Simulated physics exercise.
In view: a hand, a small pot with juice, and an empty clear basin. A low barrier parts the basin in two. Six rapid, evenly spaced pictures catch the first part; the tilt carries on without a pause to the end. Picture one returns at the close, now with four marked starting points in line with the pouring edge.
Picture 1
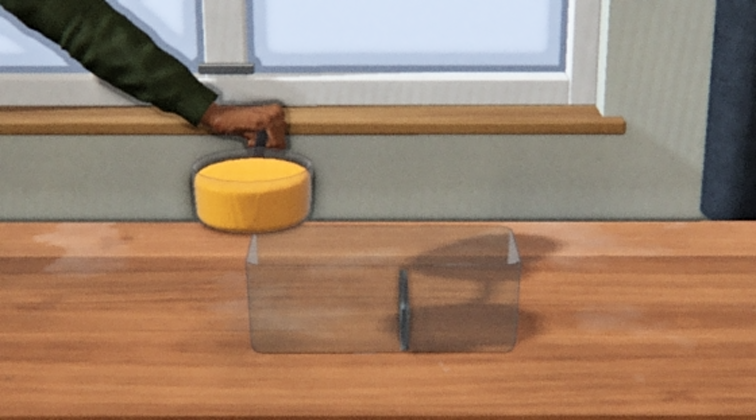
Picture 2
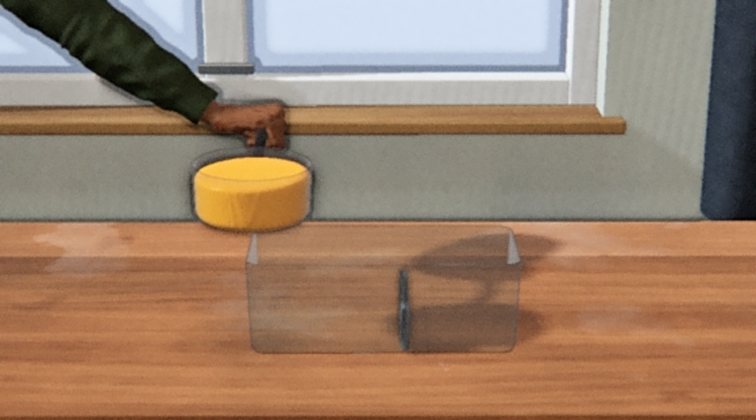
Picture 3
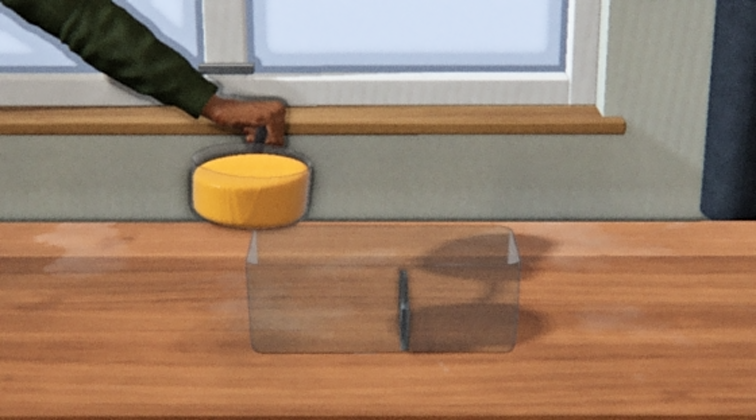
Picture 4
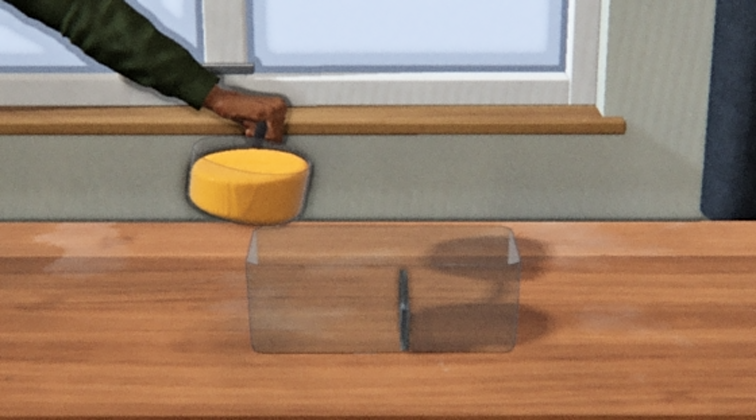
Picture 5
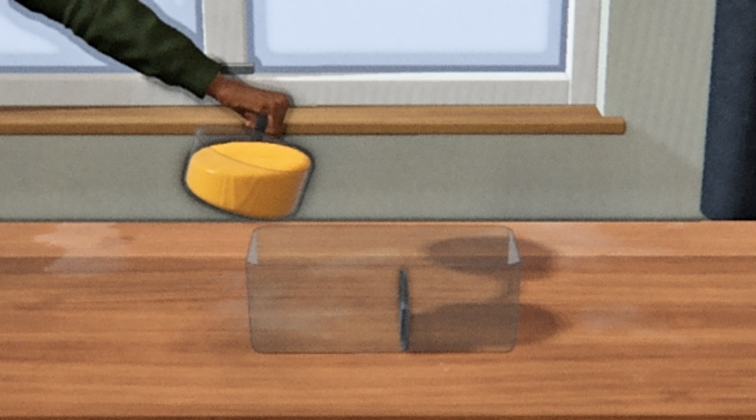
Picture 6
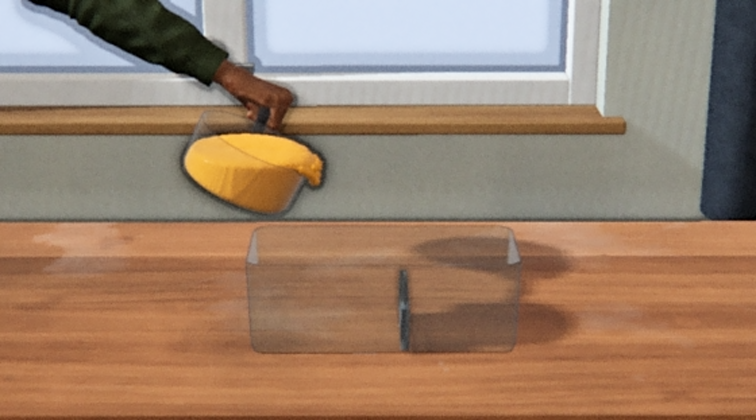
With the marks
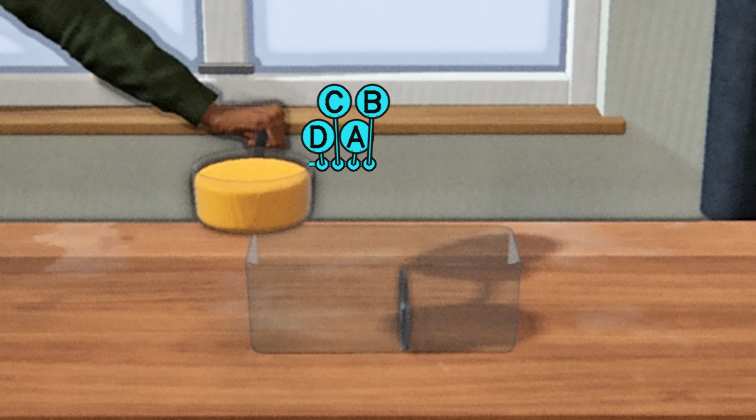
In the video, a hand holds a clear pot of orange-yellow juice above an empty transparent basin with a low divider. The hand gradually tilts the pot to the right, and juice begins to come over its lip.
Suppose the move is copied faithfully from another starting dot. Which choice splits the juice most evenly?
Best: D.
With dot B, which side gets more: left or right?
The right side.
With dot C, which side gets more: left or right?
The right side.
On the marked copy, A at (353, 164); B at (369, 164); C at (337, 164); D at (322, 164).
With A, about 8 % ends left of the wall and 91 % right of it.
With B, about 4 % ends left of the wall and 95 % right of it.
With C, about 23 % ends left of the wall and 77 % right of it.
With D, about 49 % ends left of the wall and 50 % right of it.
